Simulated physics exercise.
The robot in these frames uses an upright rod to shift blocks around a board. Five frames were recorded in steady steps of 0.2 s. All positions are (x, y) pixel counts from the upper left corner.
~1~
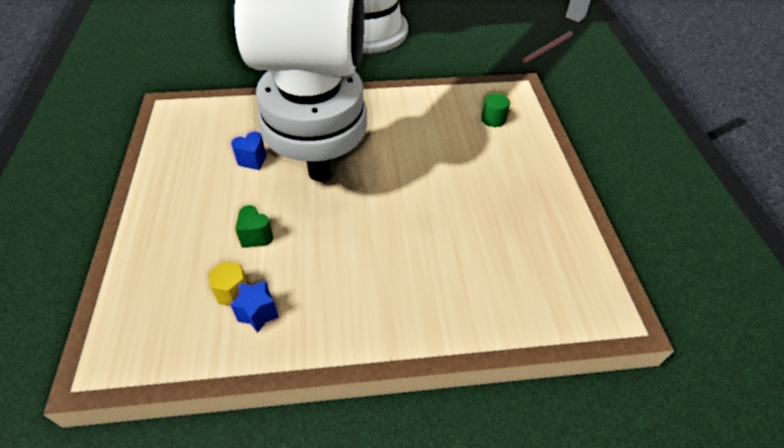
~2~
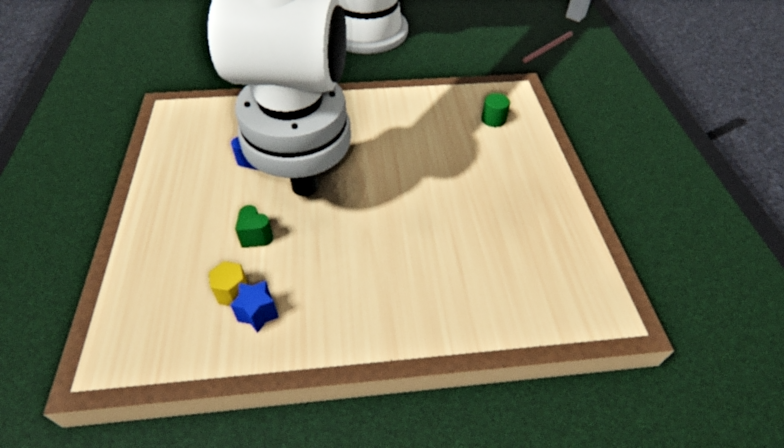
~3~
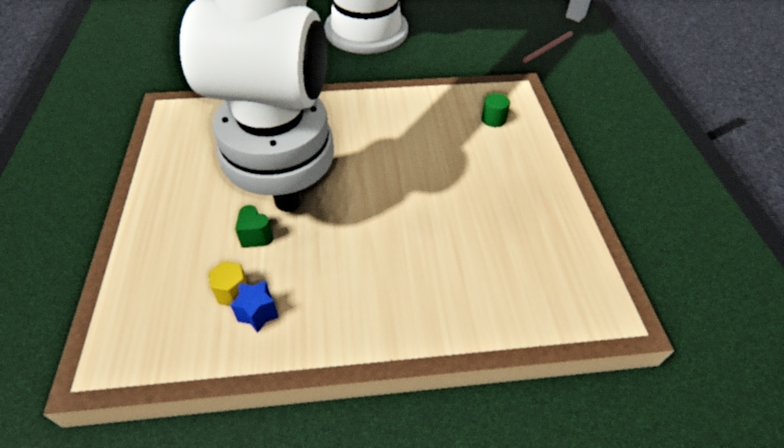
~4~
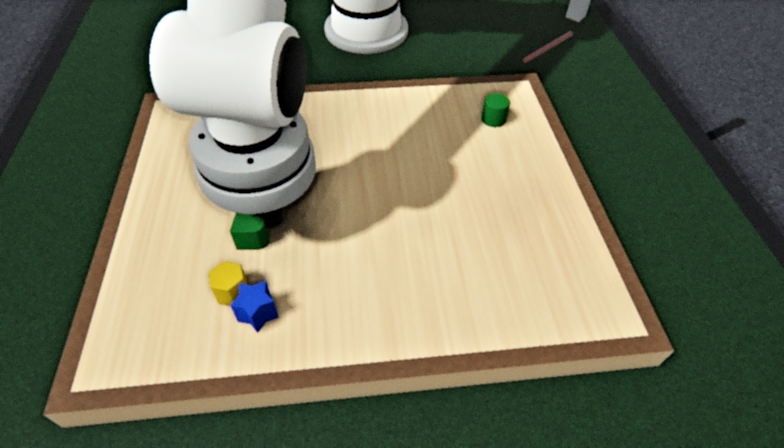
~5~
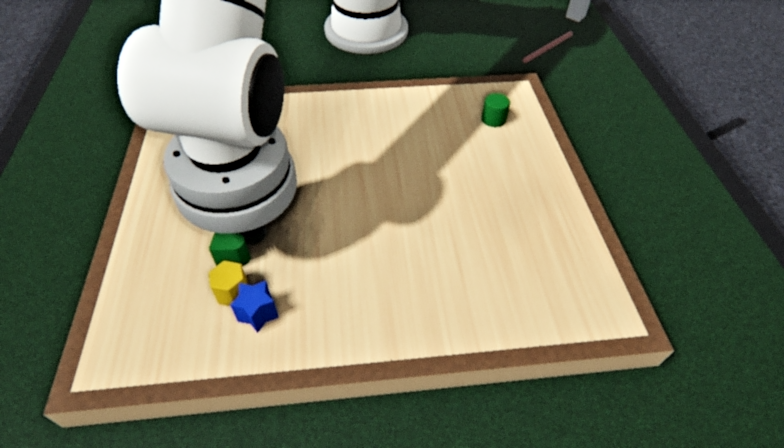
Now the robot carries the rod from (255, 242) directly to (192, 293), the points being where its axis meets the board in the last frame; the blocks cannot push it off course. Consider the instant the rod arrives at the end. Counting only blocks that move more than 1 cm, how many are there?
One block moves more than 1 cm.
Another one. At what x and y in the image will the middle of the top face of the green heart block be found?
I think it will end close to (155, 291).
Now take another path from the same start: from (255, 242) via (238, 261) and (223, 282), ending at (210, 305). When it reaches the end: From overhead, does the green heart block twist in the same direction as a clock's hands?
Yes
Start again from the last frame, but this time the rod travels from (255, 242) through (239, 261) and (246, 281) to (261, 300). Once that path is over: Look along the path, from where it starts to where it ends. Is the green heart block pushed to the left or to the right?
Side: Right.
The first path, step by step. Halfway along, rod (221, 259); green heart block (191, 264).
At the end, rod (188, 285); yellow hexagon not moved; green heart block (155, 291).
